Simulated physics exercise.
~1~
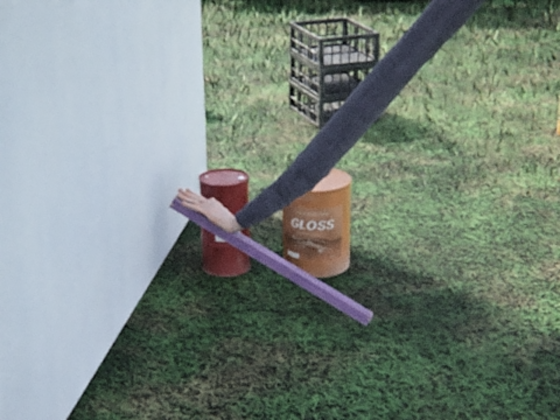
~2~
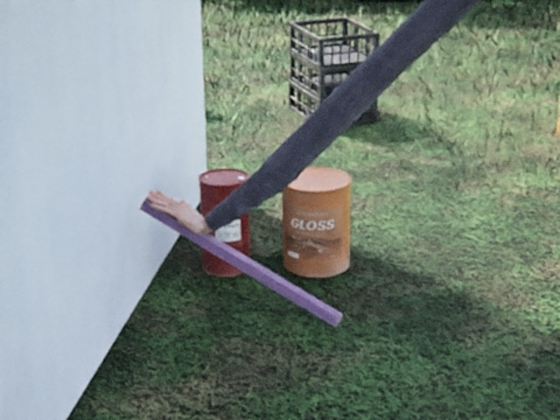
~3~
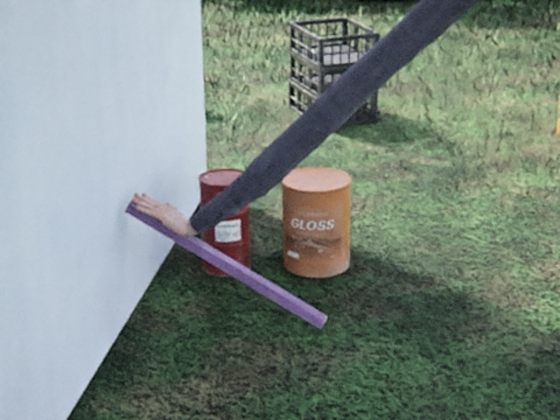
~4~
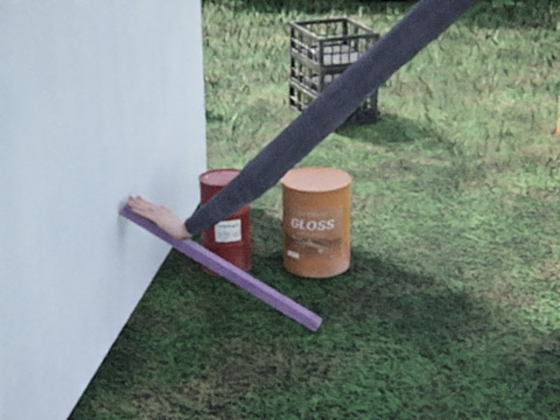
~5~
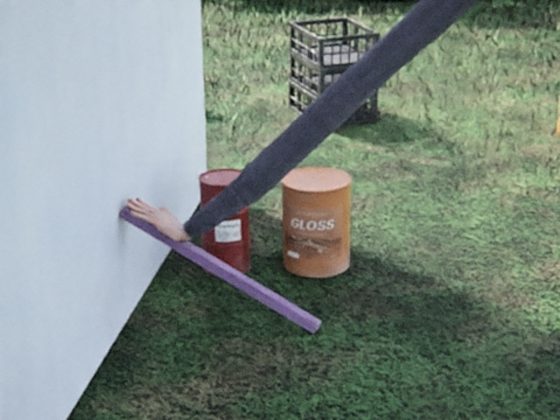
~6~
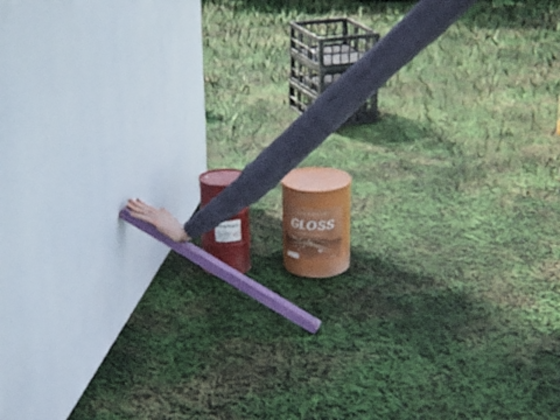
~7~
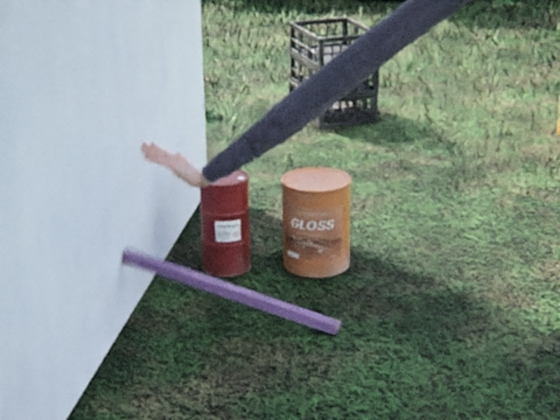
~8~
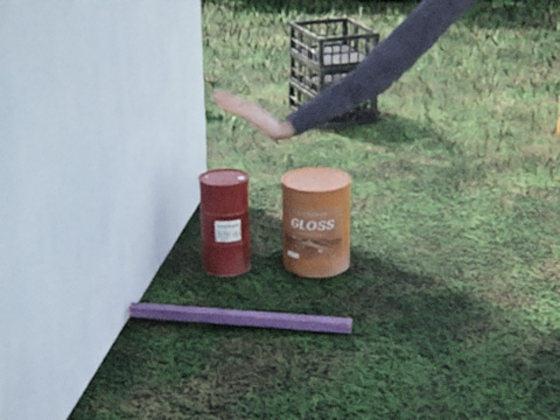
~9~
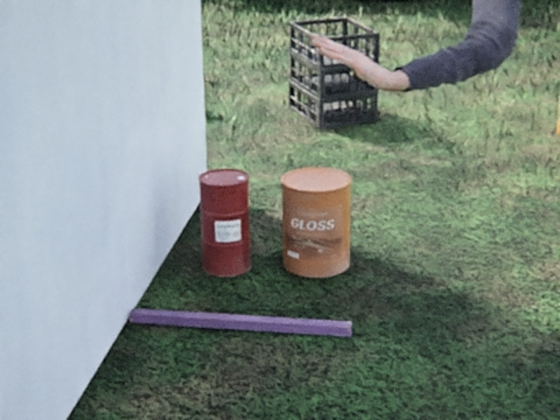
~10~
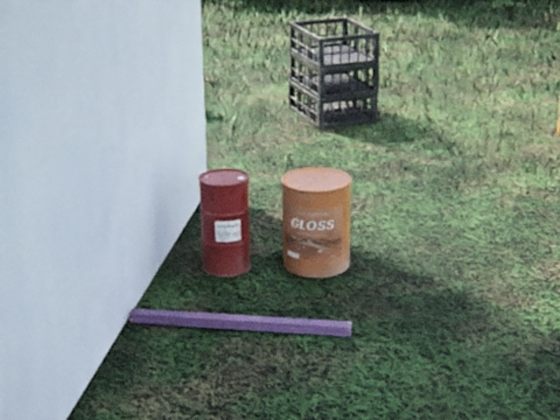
In this clip, a hand moves a slanted purple pole left against a pale wall, in front of a red canister and an orange pail on grass, then lets go and withdraws. The pole slips down and ends lying on the ground, while both containers stay put.
